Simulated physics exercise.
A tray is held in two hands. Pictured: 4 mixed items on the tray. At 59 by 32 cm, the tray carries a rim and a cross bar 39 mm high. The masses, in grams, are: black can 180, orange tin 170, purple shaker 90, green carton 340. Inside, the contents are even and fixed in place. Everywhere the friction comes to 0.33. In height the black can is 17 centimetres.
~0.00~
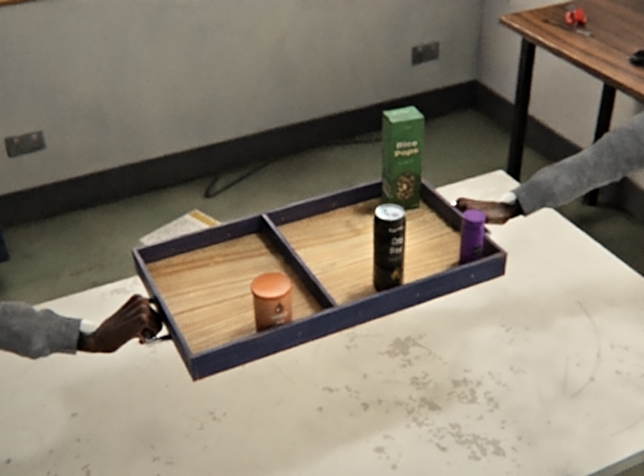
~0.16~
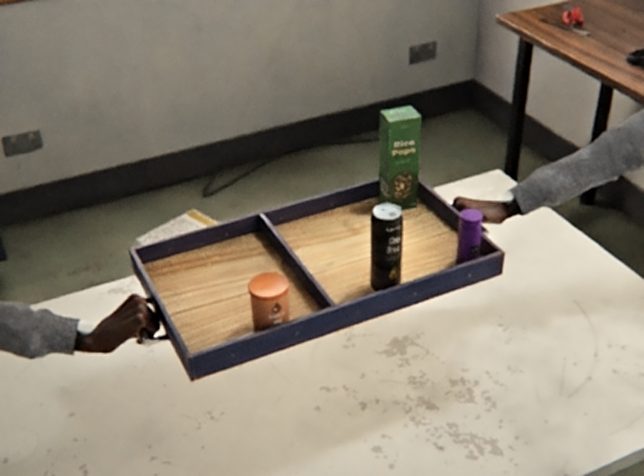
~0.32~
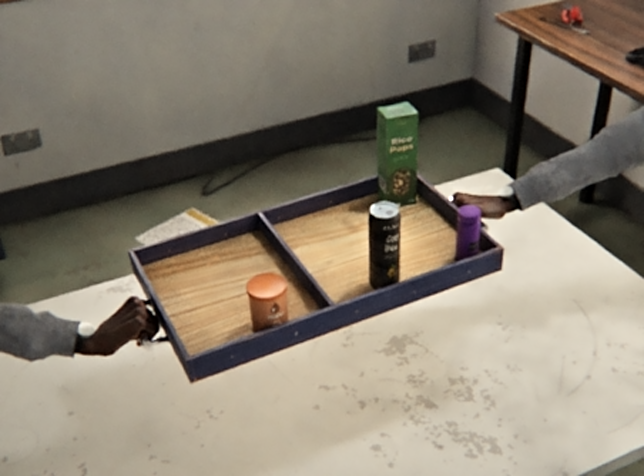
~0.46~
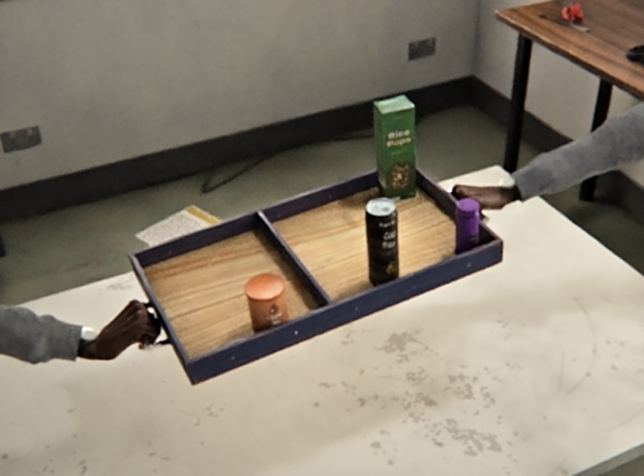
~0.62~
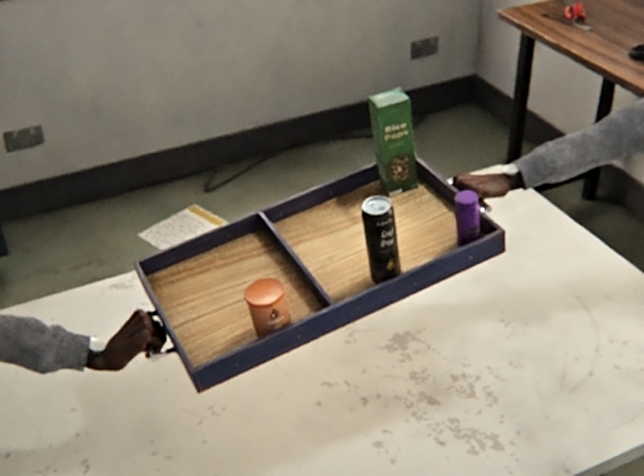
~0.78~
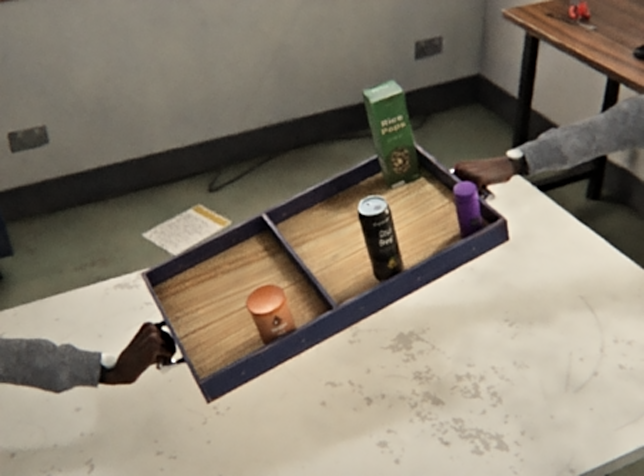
At first, two hands hold a divided wooden tray level above a pale table, with an orange tin, a black can, a purple shaker and a green carton on it. Then the hands gradually tilt the tray left edge down, and the items lean with it, keeping roughly their places.
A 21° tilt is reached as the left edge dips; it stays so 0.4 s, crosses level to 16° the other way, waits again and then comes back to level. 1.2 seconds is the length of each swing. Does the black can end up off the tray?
No.
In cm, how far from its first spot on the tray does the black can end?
Around 24 centimetres.
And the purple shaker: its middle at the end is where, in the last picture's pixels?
Near (344, 277).
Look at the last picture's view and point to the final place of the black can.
Somewhere around (276, 314).
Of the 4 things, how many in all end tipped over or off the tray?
2.
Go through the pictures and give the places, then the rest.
Tray level; black can (389, 251); orange tin (273, 307), in the first picture.
Tray level; green carton (399, 160); orange tin (270, 307), in the second picture.
Tray at 1°, left edge down; purple shaker (468, 236); green carton (397, 157), in the third picture.
Tray at 4°, left edge down; orange tin (268, 308); purple shaker (467, 229), in the fourth picture.
Tray at 8°, left edge down; green carton (394, 143); orange tin (269, 312), in the fifth picture.
Tray at 13°, left edge down; black can (382, 242); purple shaker (468, 212), in the sixth picture.
Around 1.48 s, tray at 21°, left edge down; black can on its side near (328, 280); green carton on its side; purple shaker shifted 5 cm.
Around 1.88 s, tray at 19°, left edge down; black can on its side near (274, 331); green carton on its side; purple shaker shifted 19 cm.
Finally (4.9 s), on their side or leaning hard on the tray, black can and green carton; not toppled but over 5 cm from the start, orange tin and purple shaker. In the last view, black can near (276, 314).
